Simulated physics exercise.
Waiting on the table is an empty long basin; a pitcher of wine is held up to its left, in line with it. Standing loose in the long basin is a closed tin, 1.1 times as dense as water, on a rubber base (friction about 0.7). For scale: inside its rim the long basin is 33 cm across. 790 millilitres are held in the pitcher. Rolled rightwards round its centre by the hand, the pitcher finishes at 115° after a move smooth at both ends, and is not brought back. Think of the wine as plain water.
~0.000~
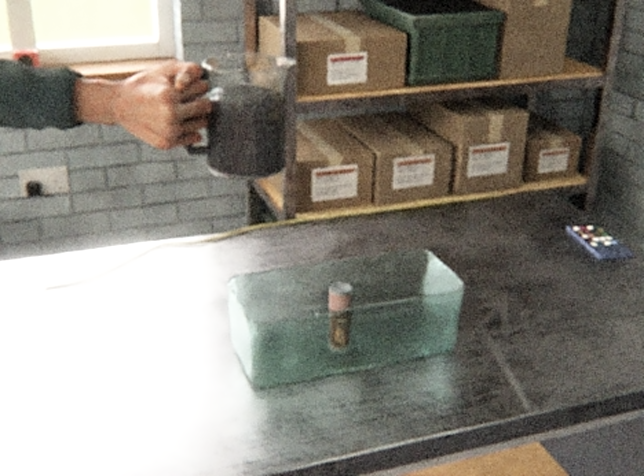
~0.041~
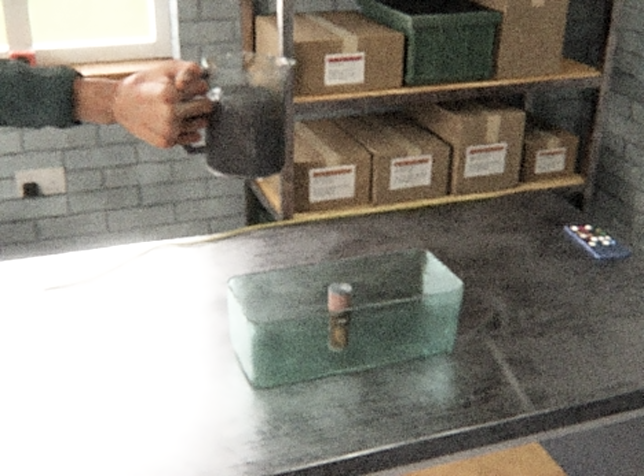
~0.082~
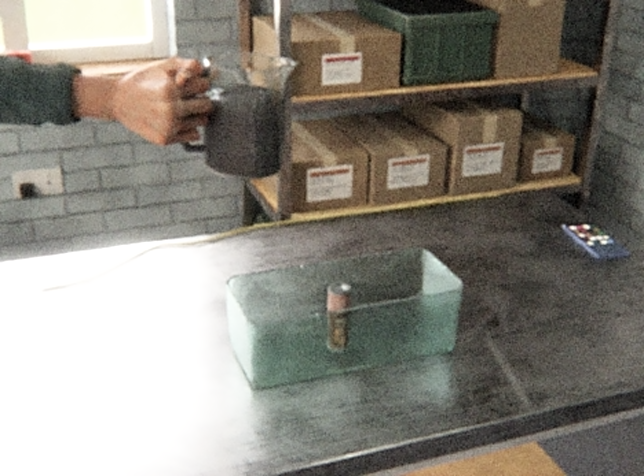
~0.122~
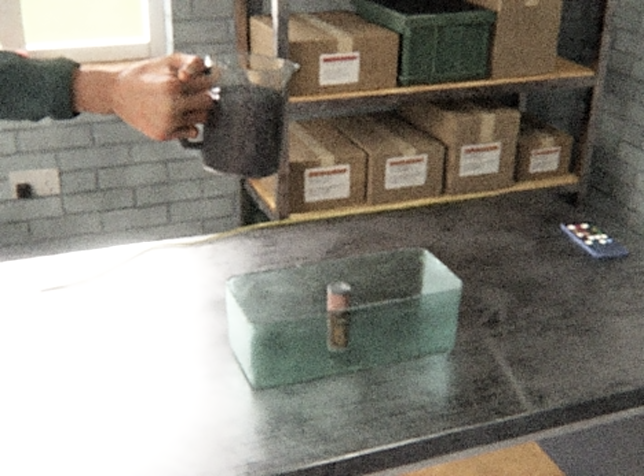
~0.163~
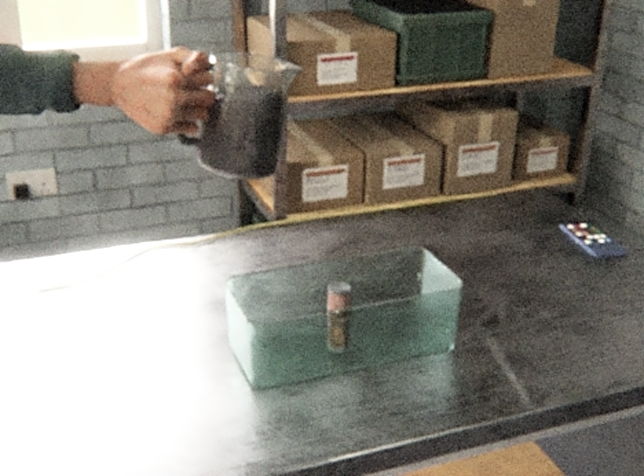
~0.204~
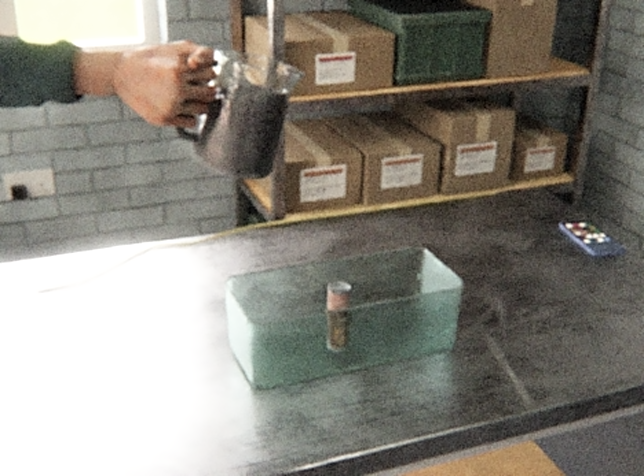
On a dark tabletop, a hand holding a pitcher of dark liquid slowly tilting it rightwards above a clear basin containing a small upright tin.
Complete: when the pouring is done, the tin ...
... is still on its feet.
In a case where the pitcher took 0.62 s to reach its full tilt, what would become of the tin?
Result: Tin still standing.
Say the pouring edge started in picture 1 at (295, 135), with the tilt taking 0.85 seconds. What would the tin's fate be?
After that, the tin overturns.
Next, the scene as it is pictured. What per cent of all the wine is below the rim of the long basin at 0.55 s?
I reckon close to 0 percent of it.
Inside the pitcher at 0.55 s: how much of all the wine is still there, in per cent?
Still held: Roughly 86 % of the total.
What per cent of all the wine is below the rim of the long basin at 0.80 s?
30 %, more or less.
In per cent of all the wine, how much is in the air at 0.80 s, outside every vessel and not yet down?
About 44 % of the total.
After 0.55 s the tilt is 83° and 86 per cent is still to pour; the tin stands where it began.
After 0.80 s the tilt is 114° and 26 per cent is still to pour; the tin stands where it began.
After 1.06 s the tilt is 115° and 1 per cent is still to pour; the tin stands where it began.
After 1.35 s the tilt is 115° and 0 per cent is still to pour; the tin stands where it began.
In the end the tin stands where it began.
